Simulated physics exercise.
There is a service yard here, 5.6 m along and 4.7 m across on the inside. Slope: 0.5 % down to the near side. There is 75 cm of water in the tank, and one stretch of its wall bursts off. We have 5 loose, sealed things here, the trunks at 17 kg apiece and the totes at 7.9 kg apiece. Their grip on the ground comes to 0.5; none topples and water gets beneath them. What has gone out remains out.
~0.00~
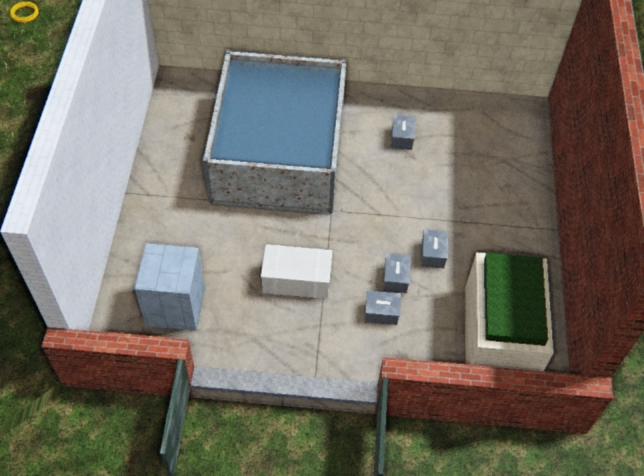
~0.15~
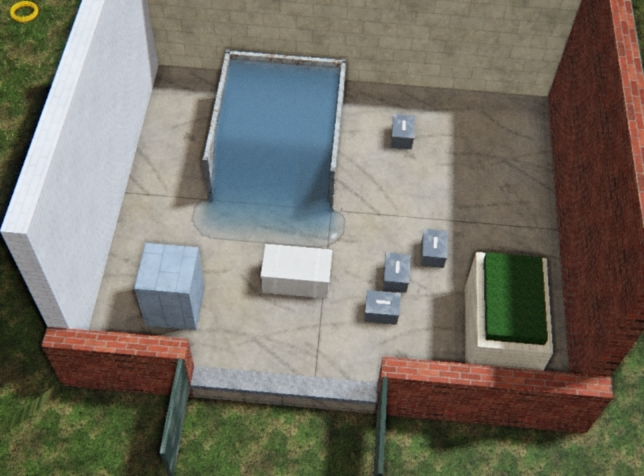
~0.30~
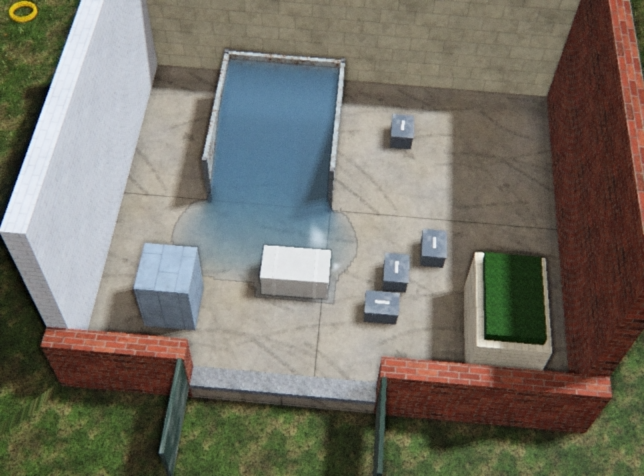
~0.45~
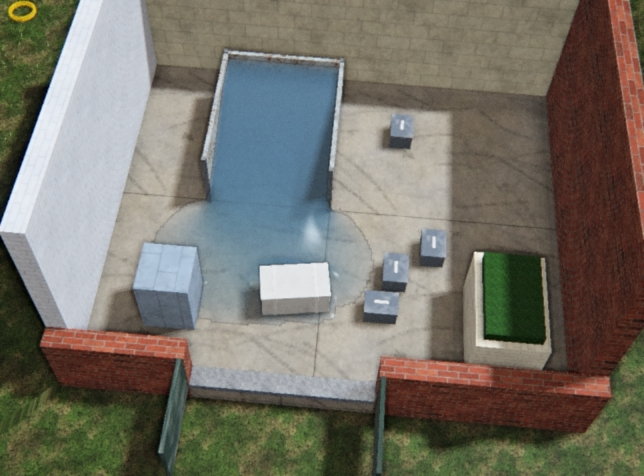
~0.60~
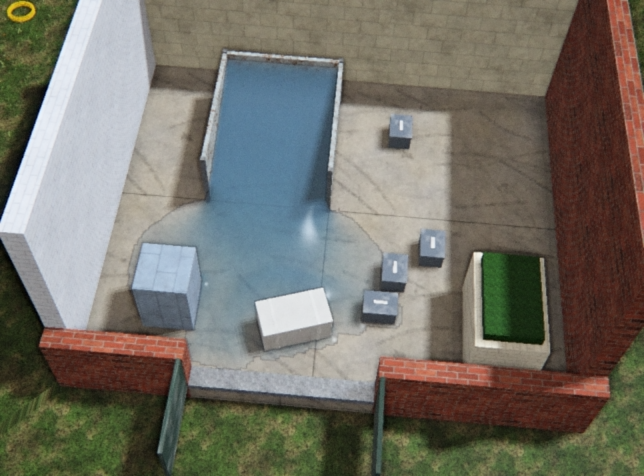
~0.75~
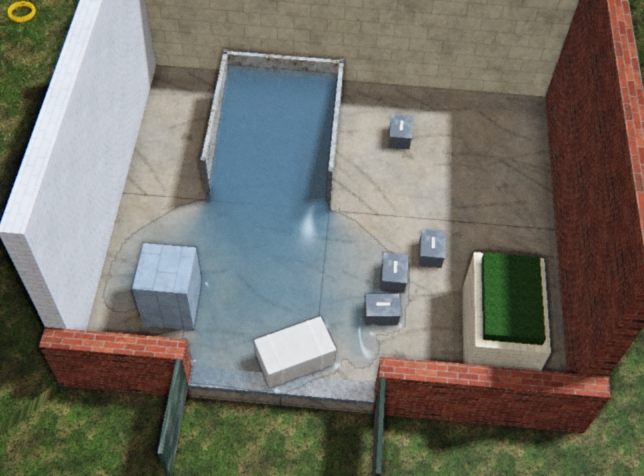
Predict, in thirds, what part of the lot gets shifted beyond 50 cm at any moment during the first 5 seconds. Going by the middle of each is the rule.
That part is between one third and two thirds.
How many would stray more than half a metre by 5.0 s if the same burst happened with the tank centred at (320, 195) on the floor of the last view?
The count would be 3.
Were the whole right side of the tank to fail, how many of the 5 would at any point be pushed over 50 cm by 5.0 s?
You'd get 5 in that case.
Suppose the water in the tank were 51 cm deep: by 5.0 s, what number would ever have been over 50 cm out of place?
In that case 2 of them.
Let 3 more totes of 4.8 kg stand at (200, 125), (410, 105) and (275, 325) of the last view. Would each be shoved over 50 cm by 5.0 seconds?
In order: Beyond it, within it, beyond it.
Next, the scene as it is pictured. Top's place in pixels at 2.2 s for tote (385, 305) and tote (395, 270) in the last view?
They should sit about (450, 325) and (422, 273) in the last view.
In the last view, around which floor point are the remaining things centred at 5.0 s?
(413, 235).
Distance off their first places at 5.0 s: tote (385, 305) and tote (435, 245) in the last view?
Shifts in order: 60 cm; 10 cm.
After 1.1 s 1 of 5 are over 50 cm from their spots; 0 afloat.
After 2.2 s 2 of 5 are over 50 cm from their spots; 0 afloat.
After 3.5 s 2 of 5 are over 50 cm from their spots; 0 afloat.
After 5.0 s 2 of 5 are over 50 cm from their spots, and 2 have been at some point; 0 afloat.
